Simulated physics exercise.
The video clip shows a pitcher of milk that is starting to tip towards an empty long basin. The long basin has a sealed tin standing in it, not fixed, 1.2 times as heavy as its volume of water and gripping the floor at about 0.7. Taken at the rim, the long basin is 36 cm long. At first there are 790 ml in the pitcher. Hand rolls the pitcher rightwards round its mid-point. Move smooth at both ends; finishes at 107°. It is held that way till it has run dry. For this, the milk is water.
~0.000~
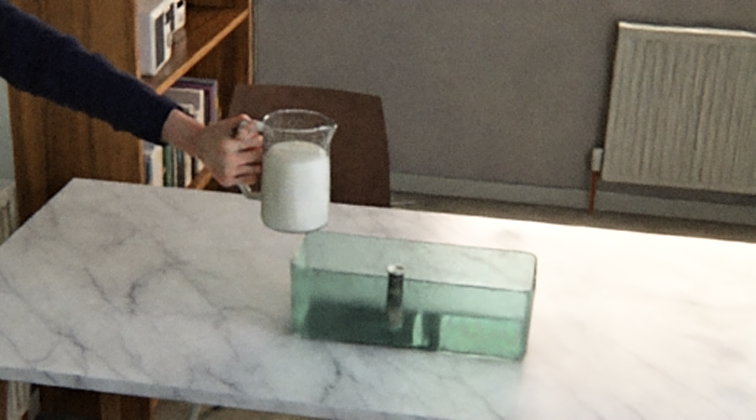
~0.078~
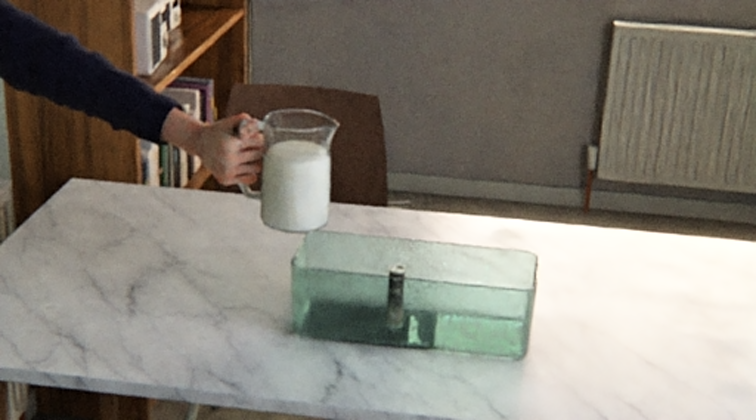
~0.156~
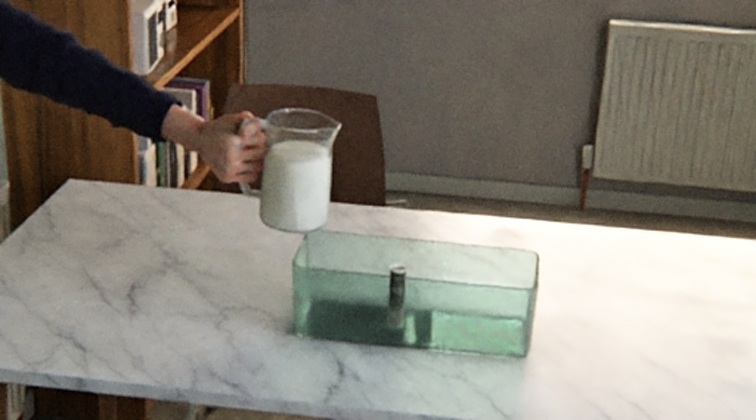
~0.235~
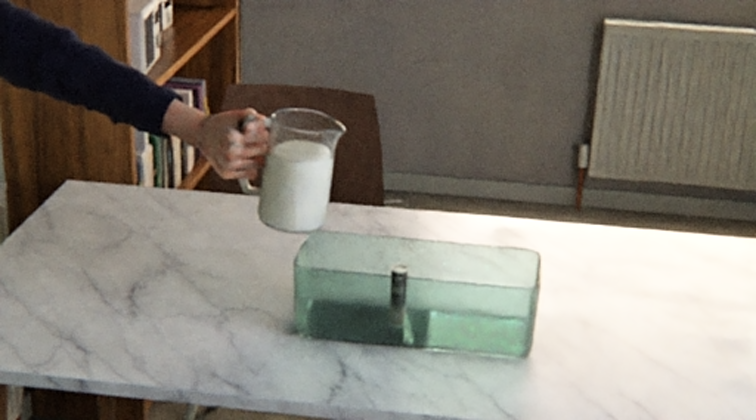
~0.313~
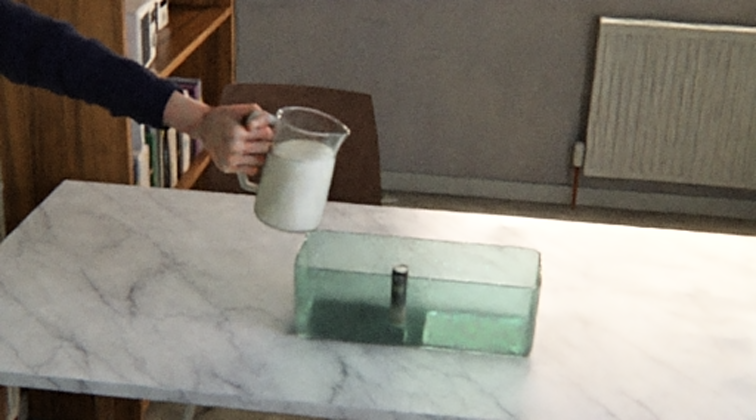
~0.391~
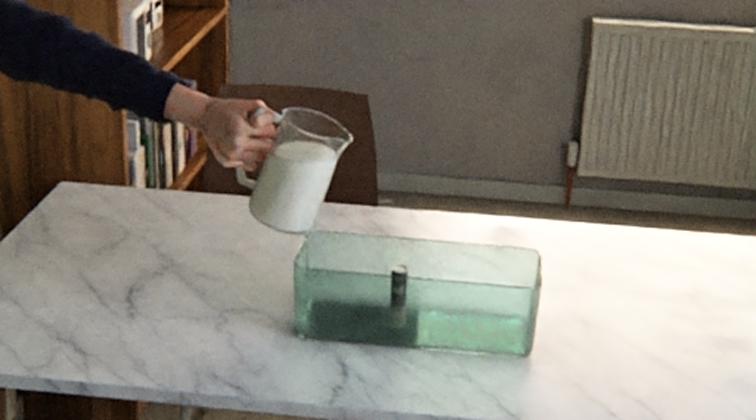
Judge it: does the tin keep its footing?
It will be floored.
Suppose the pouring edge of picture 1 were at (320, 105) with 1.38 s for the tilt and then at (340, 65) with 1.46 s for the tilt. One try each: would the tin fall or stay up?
In the first try it comes down; in the second it remains standing.
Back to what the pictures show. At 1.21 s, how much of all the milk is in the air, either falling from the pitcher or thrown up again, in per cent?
18 per cent, roughly.
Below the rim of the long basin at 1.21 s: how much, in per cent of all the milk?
Around 34 per cent of the whole.
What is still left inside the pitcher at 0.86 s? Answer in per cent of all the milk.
Roughly 96 %.
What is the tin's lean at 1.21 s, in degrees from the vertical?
I'd say it is close to 0 degrees off upright.
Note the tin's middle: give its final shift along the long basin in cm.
Roughly 8.5 cm.
After 0.86 s the tilt is 68° and 95 per cent is still to pour; the tin stands where it began.
After 1.21 s the tilt is 99° and 48 per cent is still to pour; the tin stands where it began.
After 1.57 s the tilt is 107° and 7 per cent is still to pour; the tin lies on its side.
After 1.96 s the tilt is 107° and 0 per cent is still to pour; the tin lies on its side.
In the end the tin lies on its side.
